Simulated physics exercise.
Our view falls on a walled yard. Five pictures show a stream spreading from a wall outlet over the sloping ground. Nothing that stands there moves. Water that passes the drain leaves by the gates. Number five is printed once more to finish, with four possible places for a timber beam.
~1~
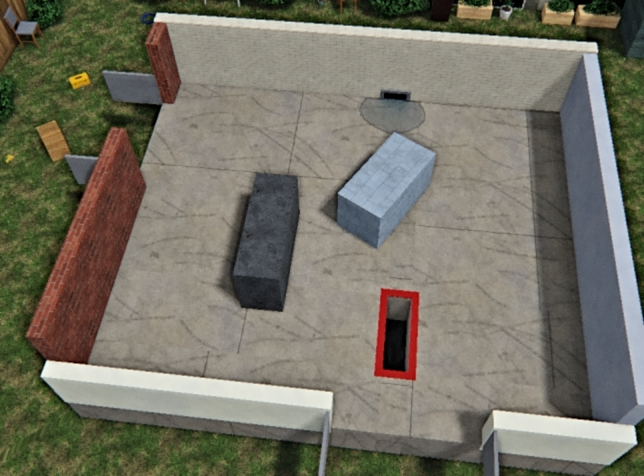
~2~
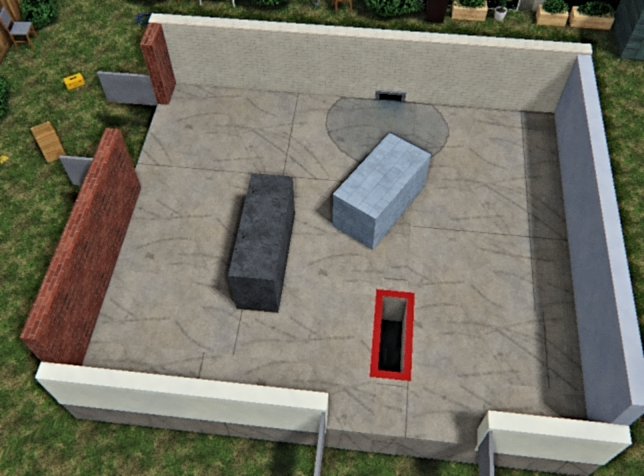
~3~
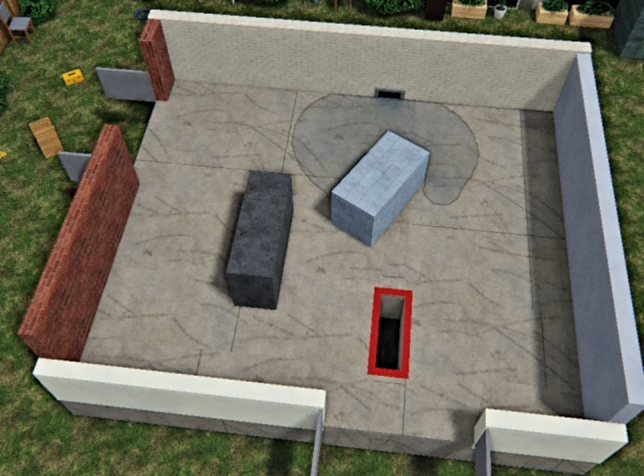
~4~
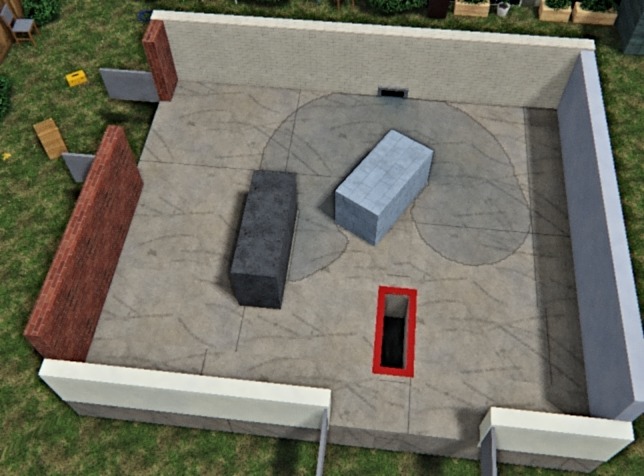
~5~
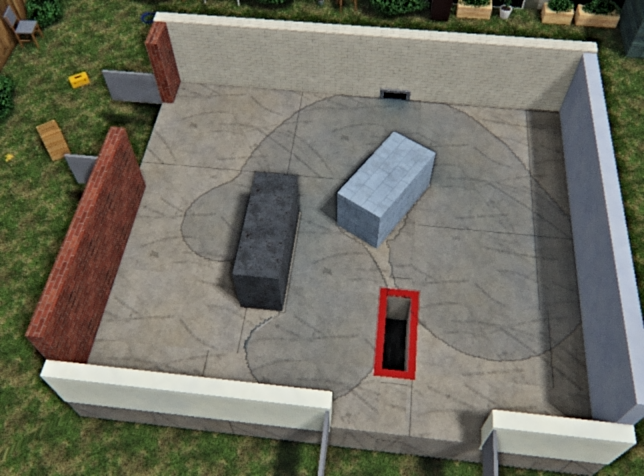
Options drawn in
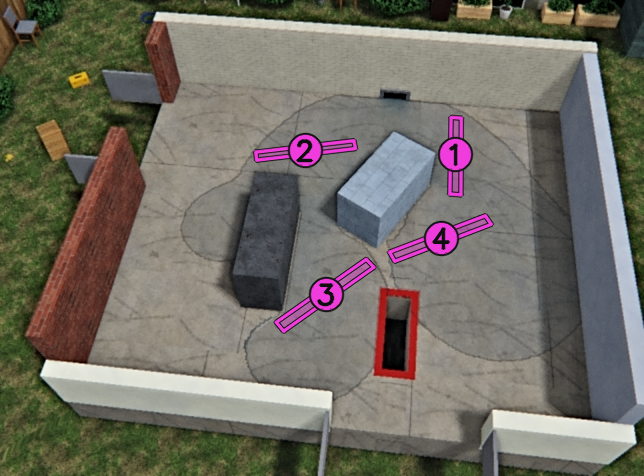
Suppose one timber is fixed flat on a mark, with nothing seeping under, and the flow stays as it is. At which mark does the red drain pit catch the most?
I would pick spot 1.
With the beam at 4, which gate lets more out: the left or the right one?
The right one.
On the marked copy, 1 from (455, 194) to (456, 117); 2 from (256, 156) to (354, 144); 3 from (279, 326) to (370, 263); 4 from (392, 256) to (488, 220).
With 1, about 22 % of the stream goes into the red drain pit, about 69 % out by the gates.
With 2, about 16 % of the stream goes into the red drain pit, about 78 % out by the gates.
With 3, about 18 % of the stream goes into the red drain pit, about 75 % out by the gates.
With 4, about 17 % of the stream goes into the red drain pit, about 76 % out by the gates.
